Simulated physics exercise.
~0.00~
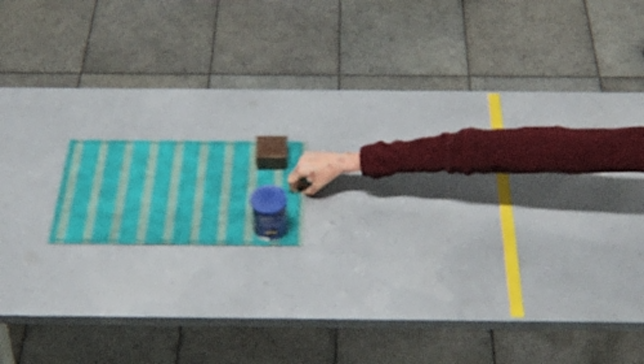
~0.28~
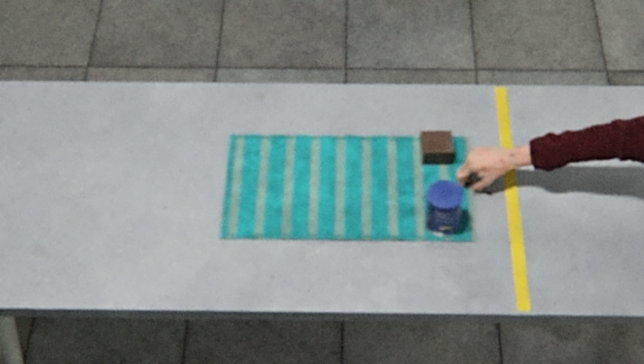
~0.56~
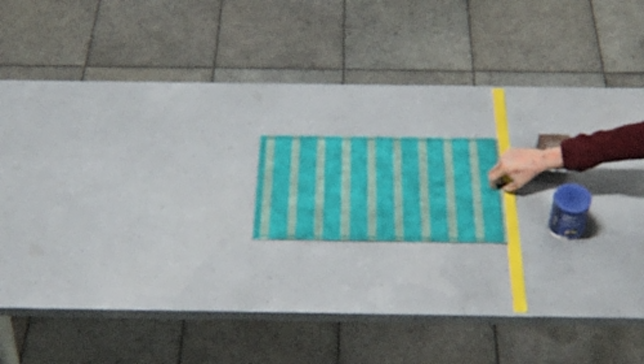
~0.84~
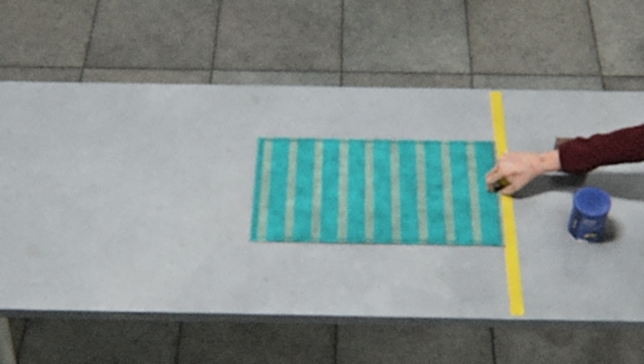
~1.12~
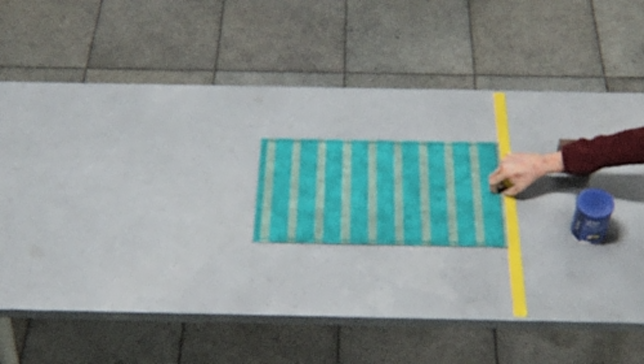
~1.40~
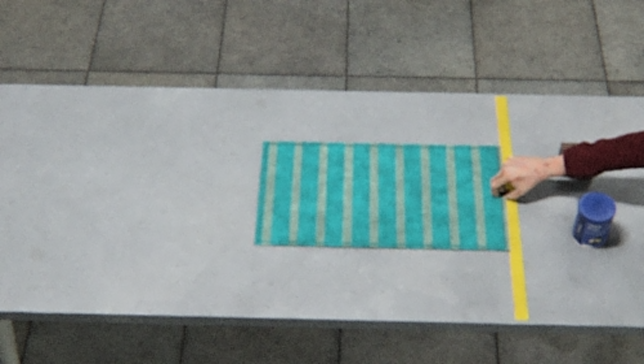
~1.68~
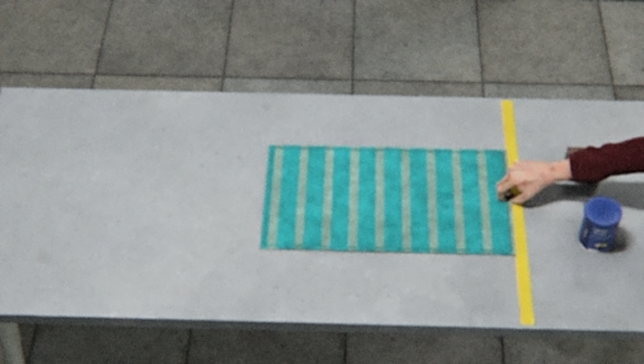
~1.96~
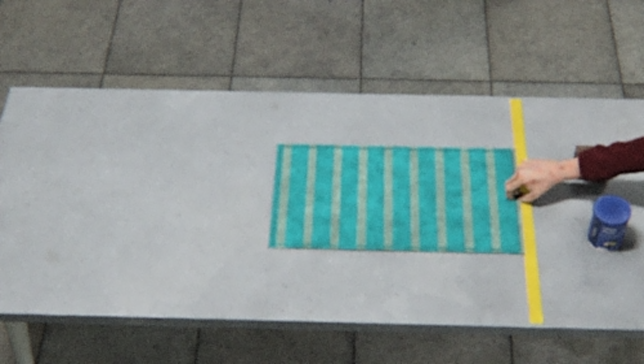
A hand pulled a striped turquoise cloth rightward along a table, carrying a blue tin and a brown block, and stopped at the yellow tape. Both objects slid off the front and came to rest beyond the tape, the tin still upright.
